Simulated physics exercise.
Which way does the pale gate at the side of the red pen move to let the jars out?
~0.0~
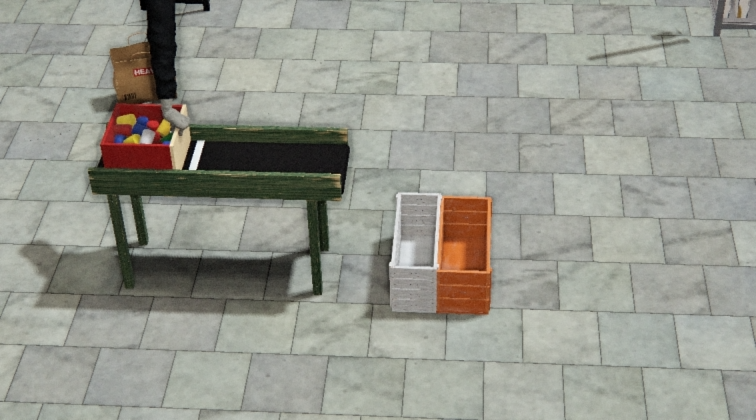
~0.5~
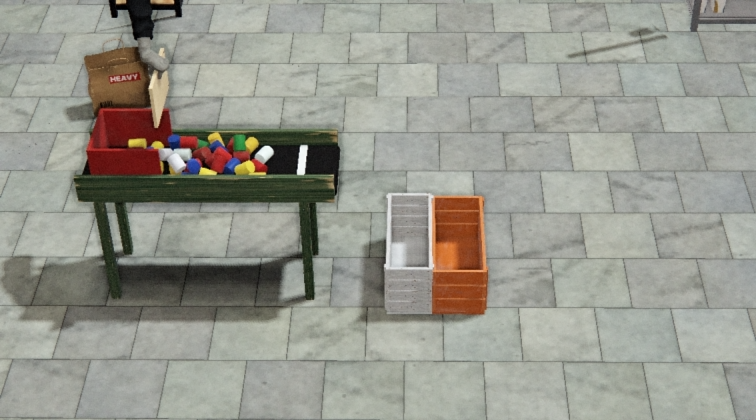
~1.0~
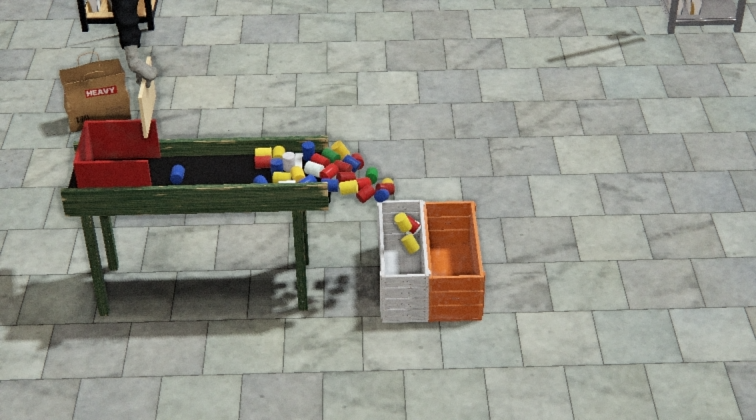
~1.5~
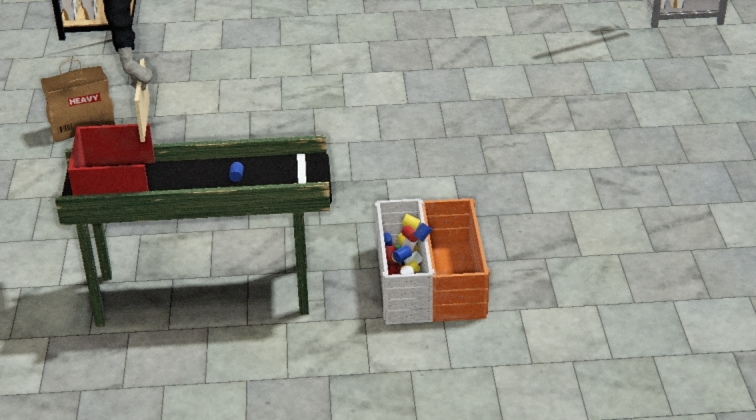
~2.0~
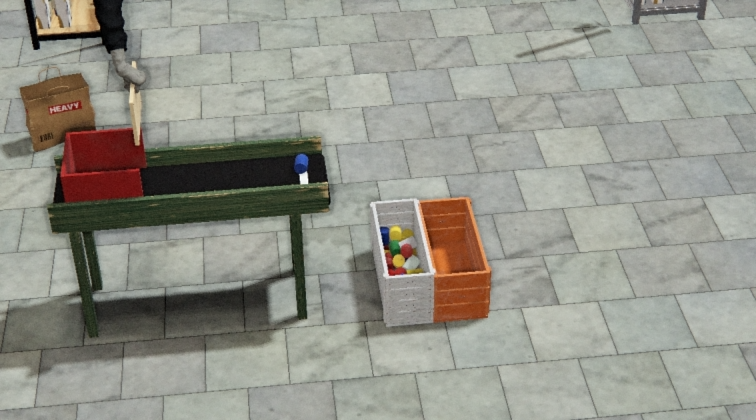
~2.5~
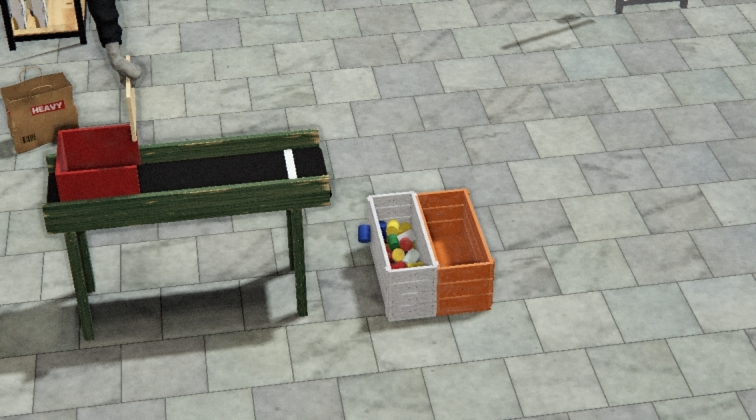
The gate moves up, lifted by the gloved hand above it, and the jars spread out onto the belt.
